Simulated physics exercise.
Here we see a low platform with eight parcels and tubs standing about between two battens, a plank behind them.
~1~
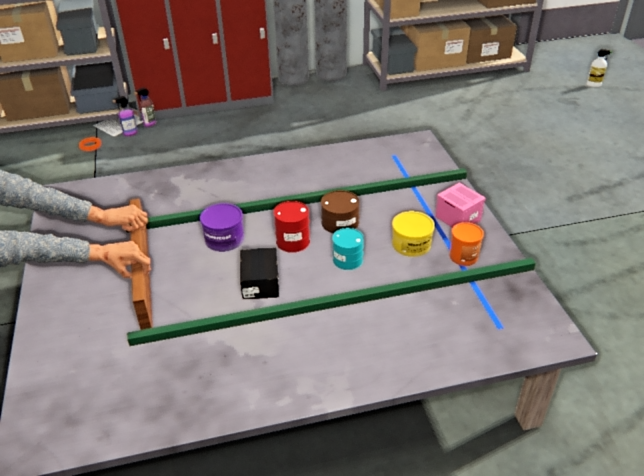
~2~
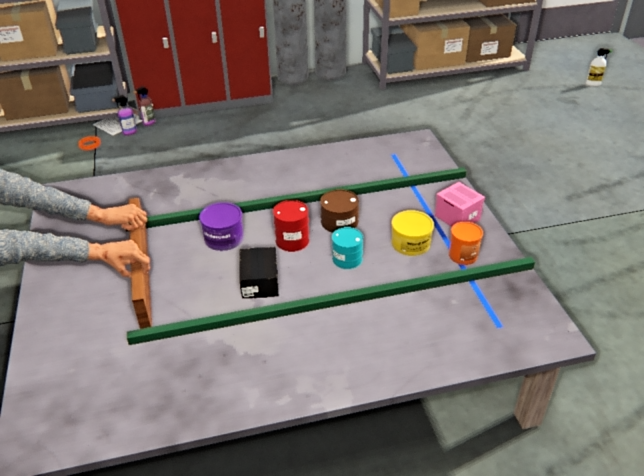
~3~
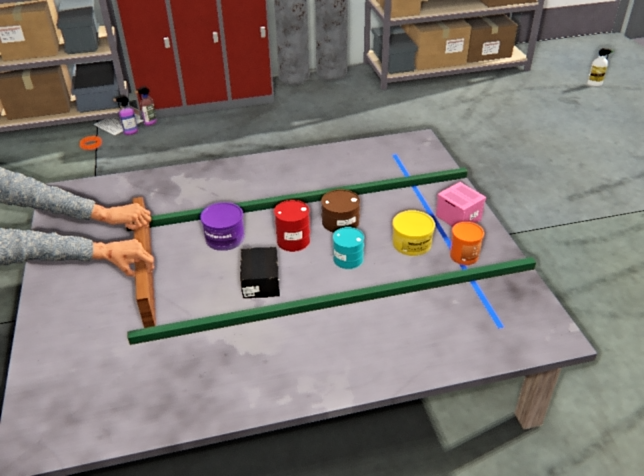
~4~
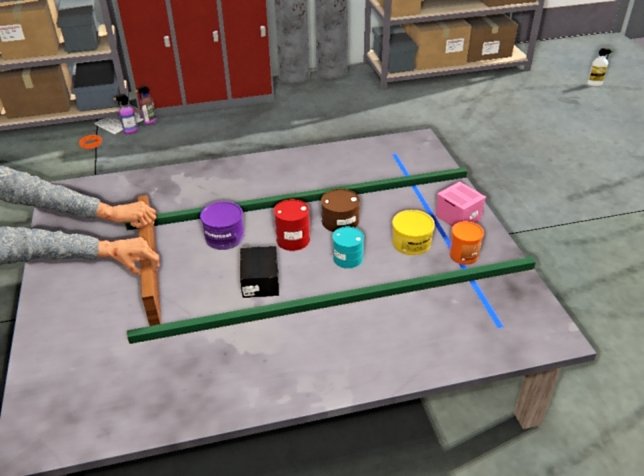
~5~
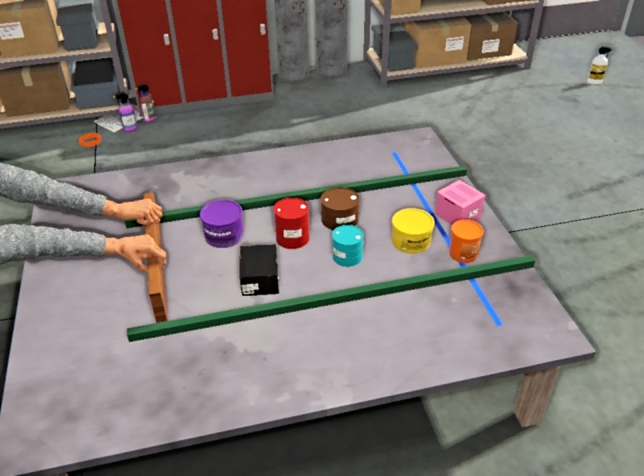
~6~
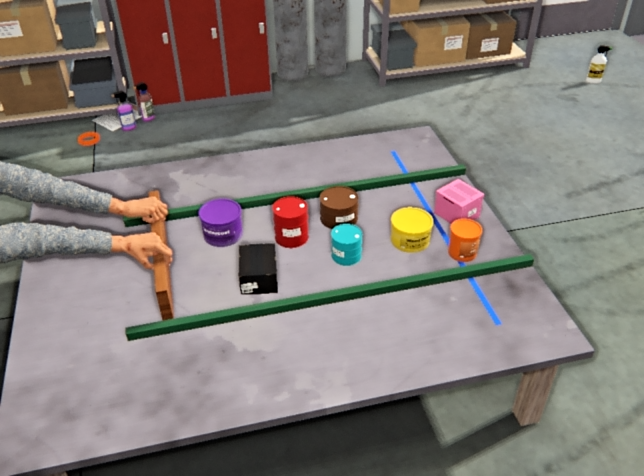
A pair of hands slowly slid a wooden plank a short way to the right between two green strips on a table, while the eight colourful containers in front of it stayed where they were.
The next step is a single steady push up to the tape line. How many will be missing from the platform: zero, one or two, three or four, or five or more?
Count: One or two.
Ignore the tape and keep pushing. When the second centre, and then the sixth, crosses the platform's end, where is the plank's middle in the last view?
It sits around (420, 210) and after that around (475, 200).
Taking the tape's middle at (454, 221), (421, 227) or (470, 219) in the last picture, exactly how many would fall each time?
Try 1: 5; try 2: 1; try 3: 5.
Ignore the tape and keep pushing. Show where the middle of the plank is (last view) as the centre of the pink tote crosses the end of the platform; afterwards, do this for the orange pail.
For the pink tote at (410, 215), for the orange pail at (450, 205).
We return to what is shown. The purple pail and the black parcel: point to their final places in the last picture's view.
In order, first (439, 183), then (467, 232).
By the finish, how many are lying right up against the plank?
3 in contact.
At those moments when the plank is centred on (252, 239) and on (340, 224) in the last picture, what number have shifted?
That gives 3 for the first and 6 for the second.
Soon after, none off yet; pink tote at rest near (458, 204); orange pail at rest near (464, 241); yellow pail at rest near (411, 230).
After that, none off yet; pink tote displaced about its own width near (474, 195); orange pail moving near (468, 241); yellow pail displaced well along near (470, 217).
In the end, the number that fall off is one or two; gone, yellow pail and pink tote.
